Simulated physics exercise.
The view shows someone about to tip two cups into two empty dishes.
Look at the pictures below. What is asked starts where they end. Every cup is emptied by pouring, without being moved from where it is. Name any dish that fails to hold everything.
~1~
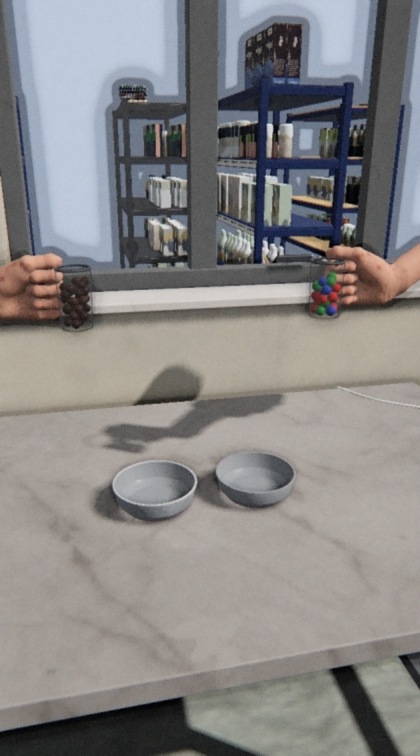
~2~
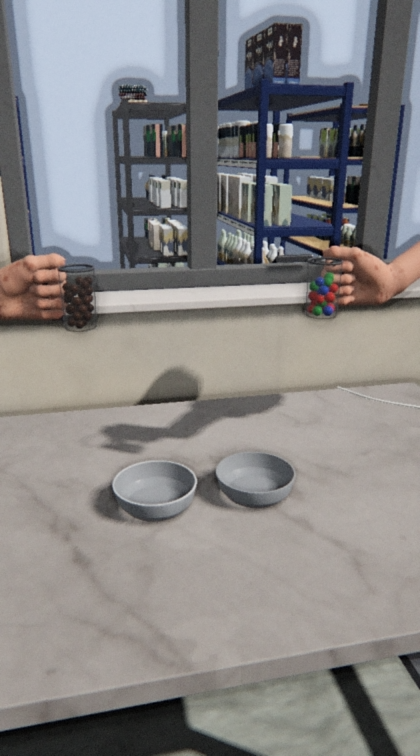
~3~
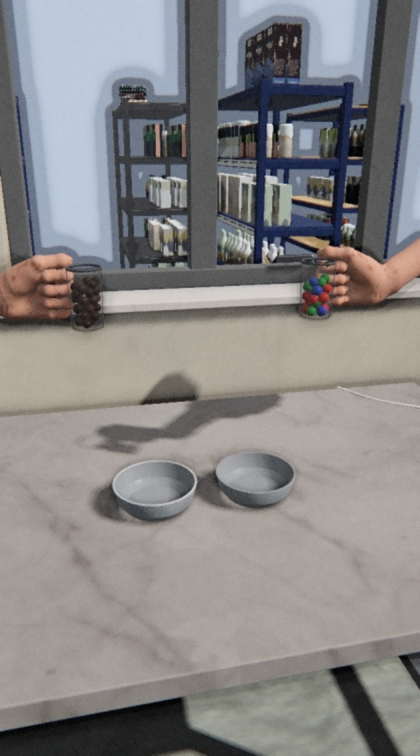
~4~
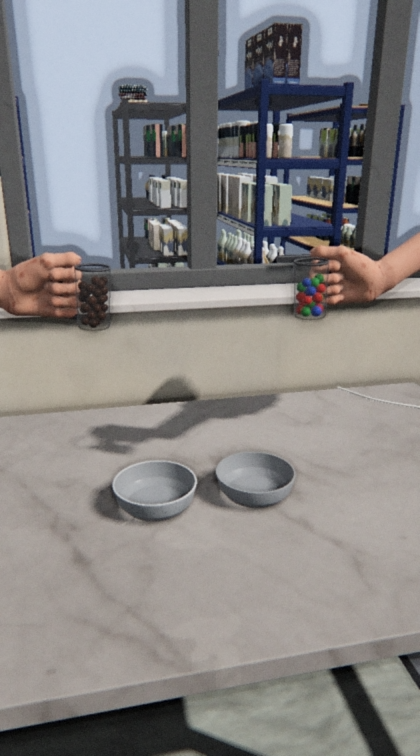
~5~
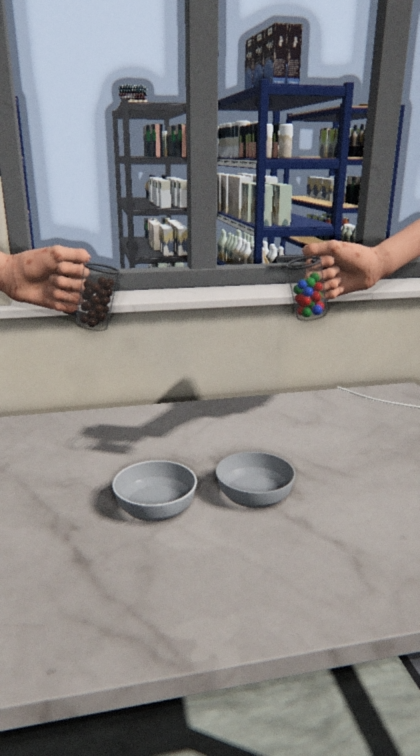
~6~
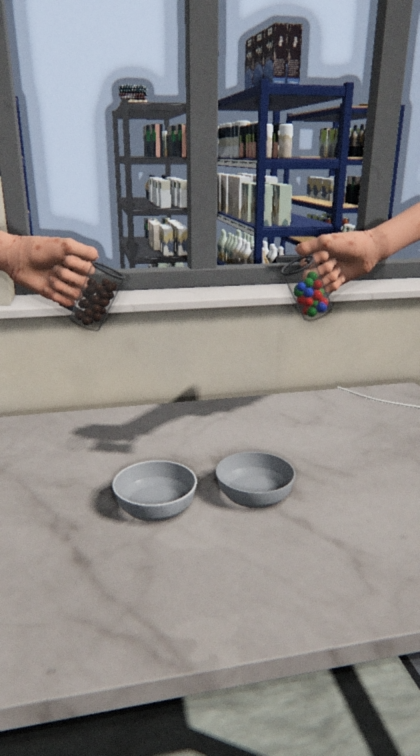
On the left the dish: Spillage, right: Spillage.
Then, 0.23 s past the last view, left, all still in the cup; right, all still in the cup.
Then, 0.52 s past the last view, left, all still in the cup; right, all still in the cup.
Then, 0.84 s past the last view, left, most still in the cup, about a quarter in the air; right, about two thirds still in the cup, about a third in the air.
Finally, left, most in the dish, a small part outside the dish; right, about two thirds in the dish, about a third outside the dish.
